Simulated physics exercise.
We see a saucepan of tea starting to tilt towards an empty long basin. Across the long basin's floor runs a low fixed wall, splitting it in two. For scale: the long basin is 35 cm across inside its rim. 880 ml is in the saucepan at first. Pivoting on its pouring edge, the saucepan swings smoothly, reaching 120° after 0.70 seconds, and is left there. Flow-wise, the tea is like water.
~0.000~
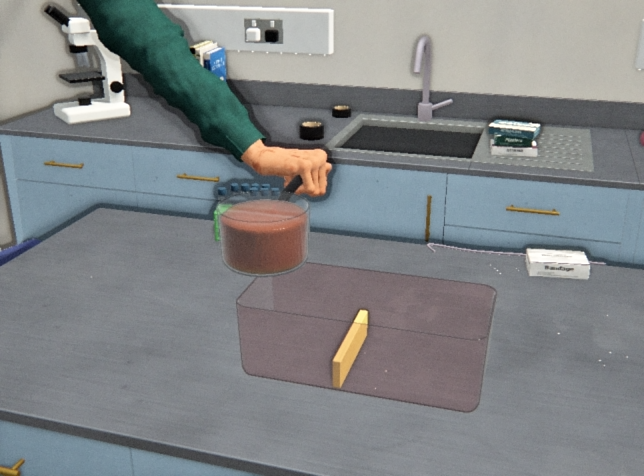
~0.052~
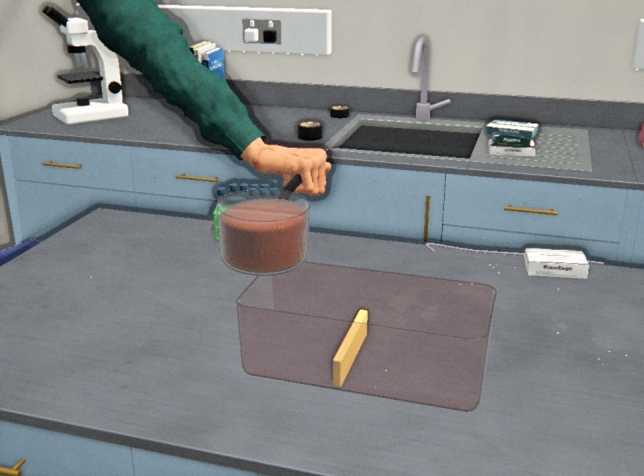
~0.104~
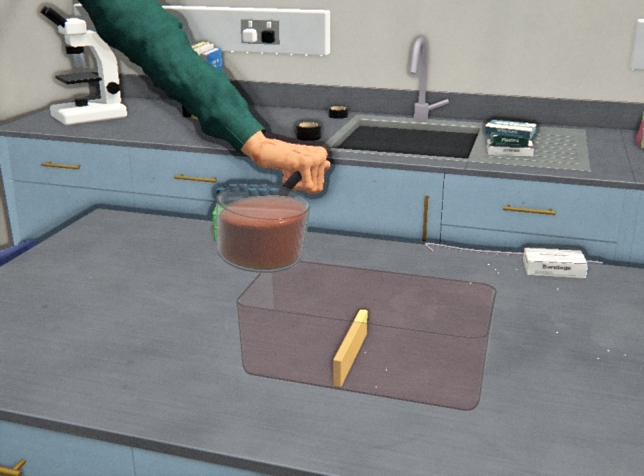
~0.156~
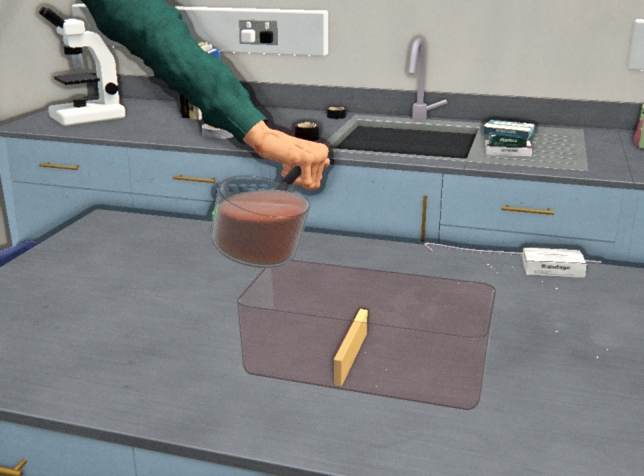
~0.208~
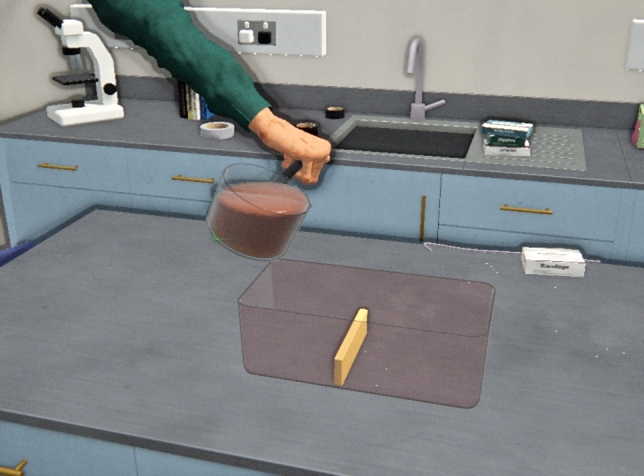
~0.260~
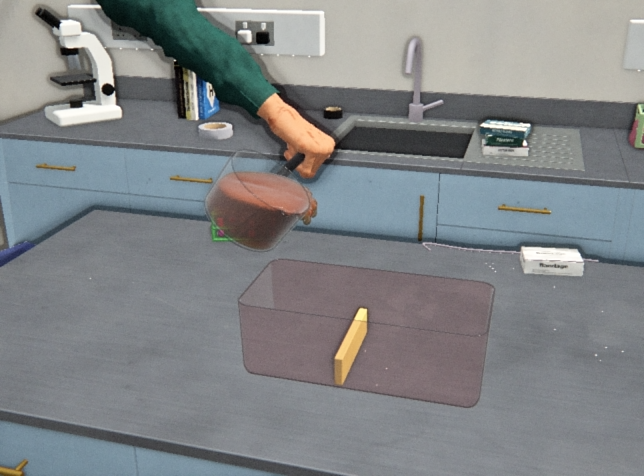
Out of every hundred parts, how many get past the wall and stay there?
About 82 out of 100.
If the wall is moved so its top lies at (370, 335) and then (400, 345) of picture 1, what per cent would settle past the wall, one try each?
One try each: Around 70 percent and then around 30 percent.
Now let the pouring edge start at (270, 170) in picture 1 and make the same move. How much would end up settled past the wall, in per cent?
Result then: Approx. 75 %.
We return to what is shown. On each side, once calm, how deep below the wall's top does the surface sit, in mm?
Left: Roughly 38 mm; right: Roughly 20 mm.
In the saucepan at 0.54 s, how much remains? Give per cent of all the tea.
About 36 per cent.
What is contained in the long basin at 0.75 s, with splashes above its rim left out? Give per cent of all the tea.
The fraction sits near 90 in a hundred.
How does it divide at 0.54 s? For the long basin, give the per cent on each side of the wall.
I'd say some 3 in a hundred on the left and 10 on the right.
Then, 0.54 s in, the tilt is 106° and 36 per cent is still to pour, 3 is left of the wall and 11 right of it.
Then, 0.75 s in, the tilt is 120° and 1 per cent is still to pour, 5 is left of the wall and 84 right of it.
Then, 0.96 s in, the tilt is 120° and 0 per cent is still to pour, 12 is left of the wall and 81 right of it.
Then, 1.20 s in, the tilt is 120° and 0 per cent is still to pour, 14 is left of the wall and 82 right of it.
Finally, 14 per cent lies left of the wall, 82 right of it and 3 outside.
